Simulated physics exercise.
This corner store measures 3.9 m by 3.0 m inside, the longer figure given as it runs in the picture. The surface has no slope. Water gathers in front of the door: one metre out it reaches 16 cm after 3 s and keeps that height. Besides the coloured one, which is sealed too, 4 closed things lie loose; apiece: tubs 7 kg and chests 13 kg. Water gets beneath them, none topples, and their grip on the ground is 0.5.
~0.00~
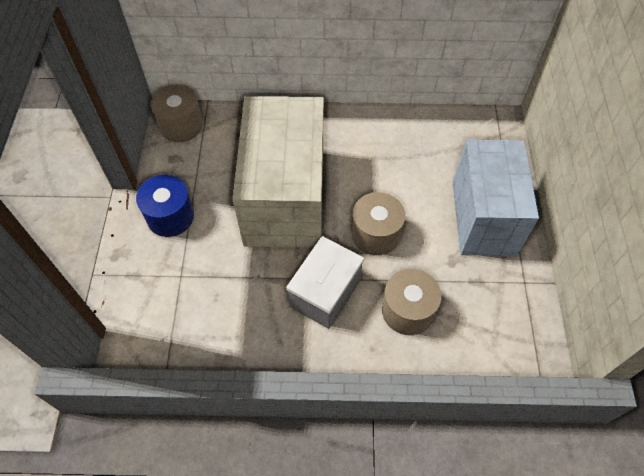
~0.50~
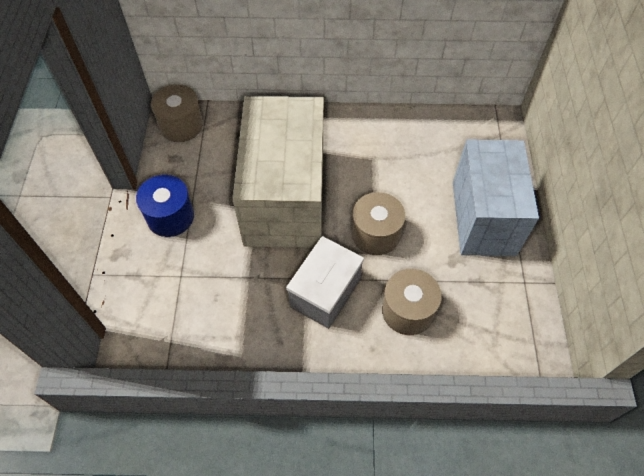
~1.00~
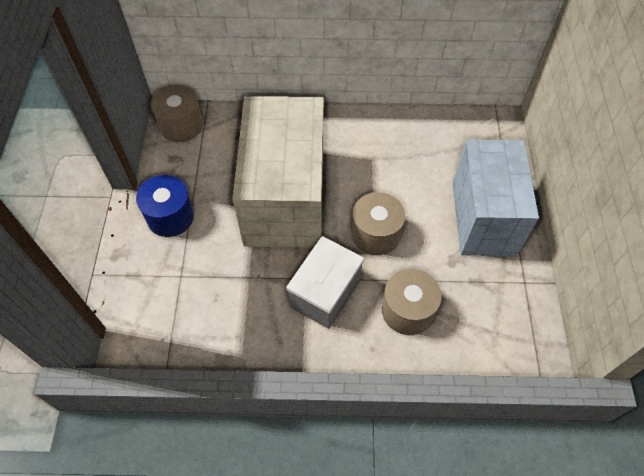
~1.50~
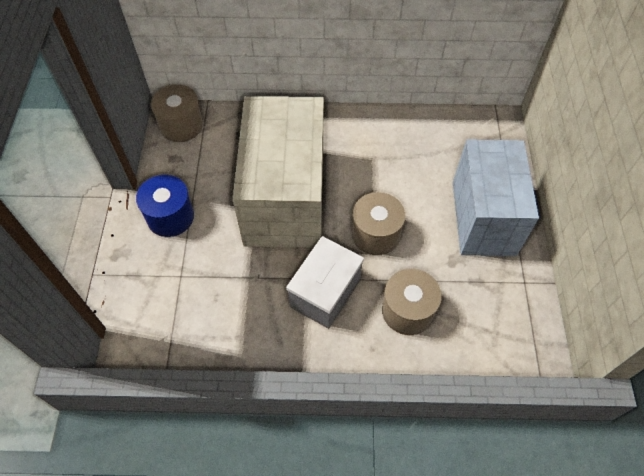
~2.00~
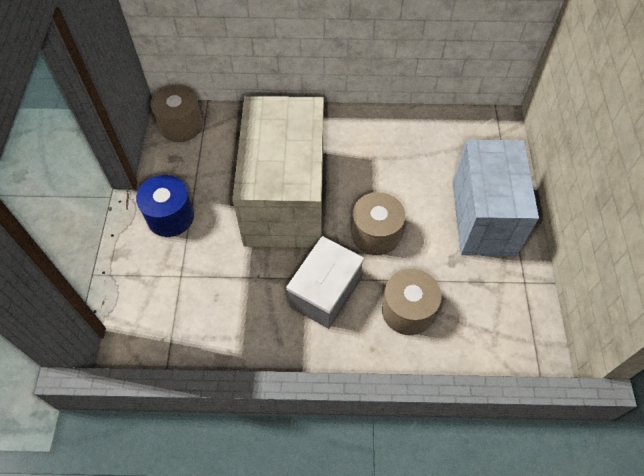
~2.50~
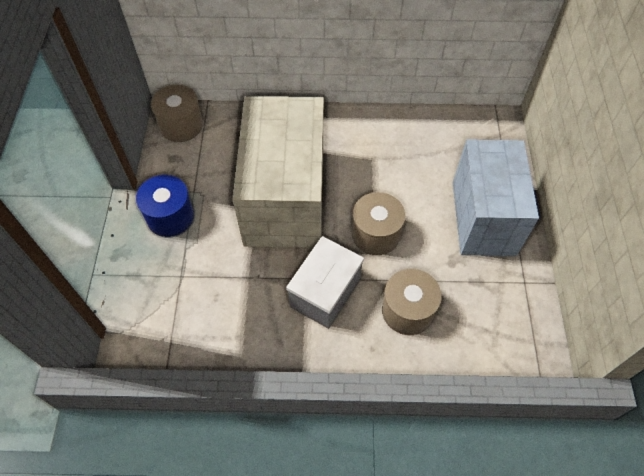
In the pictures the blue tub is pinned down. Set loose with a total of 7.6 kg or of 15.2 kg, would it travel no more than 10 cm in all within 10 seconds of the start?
For it, neither load is enough.
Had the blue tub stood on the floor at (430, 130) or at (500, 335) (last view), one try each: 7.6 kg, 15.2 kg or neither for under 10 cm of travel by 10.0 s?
In turn: It takes the larger; neither is enough.
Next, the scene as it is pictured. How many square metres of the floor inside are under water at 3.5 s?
Roughly 2.5 m2.
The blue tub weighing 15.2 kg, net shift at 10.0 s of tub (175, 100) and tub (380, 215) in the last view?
In turn: 20 cm, 30 cm.
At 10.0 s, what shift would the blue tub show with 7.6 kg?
Roughly 60 cm.
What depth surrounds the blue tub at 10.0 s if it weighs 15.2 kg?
Roughly 9 cm.
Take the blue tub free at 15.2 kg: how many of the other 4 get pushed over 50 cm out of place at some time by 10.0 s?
I count 2.
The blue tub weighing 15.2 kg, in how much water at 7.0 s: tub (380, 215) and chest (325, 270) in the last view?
Roughly 2 and 9 cm.
After 3.5 s the blue tub would be 29 cm from its start with 7.6 kg and 6 cm from its start with 15.2 kg; 5 cm of water round it then.
After 4.5 s the blue tub would be 83 cm from its start with 7.6 kg and 42 cm from its start with 15.2 kg; 7 cm of water round it then.
After 7.0 s the blue tub would be 121 cm from its start with 7.6 kg and 102 cm from its start with 15.2 kg; 7 cm of water round it then.
After 10.0 s the blue tub would be 57 cm from its start with 7.6 kg and 133 cm from its start with 15.2 kg; 9 cm of water round it then.
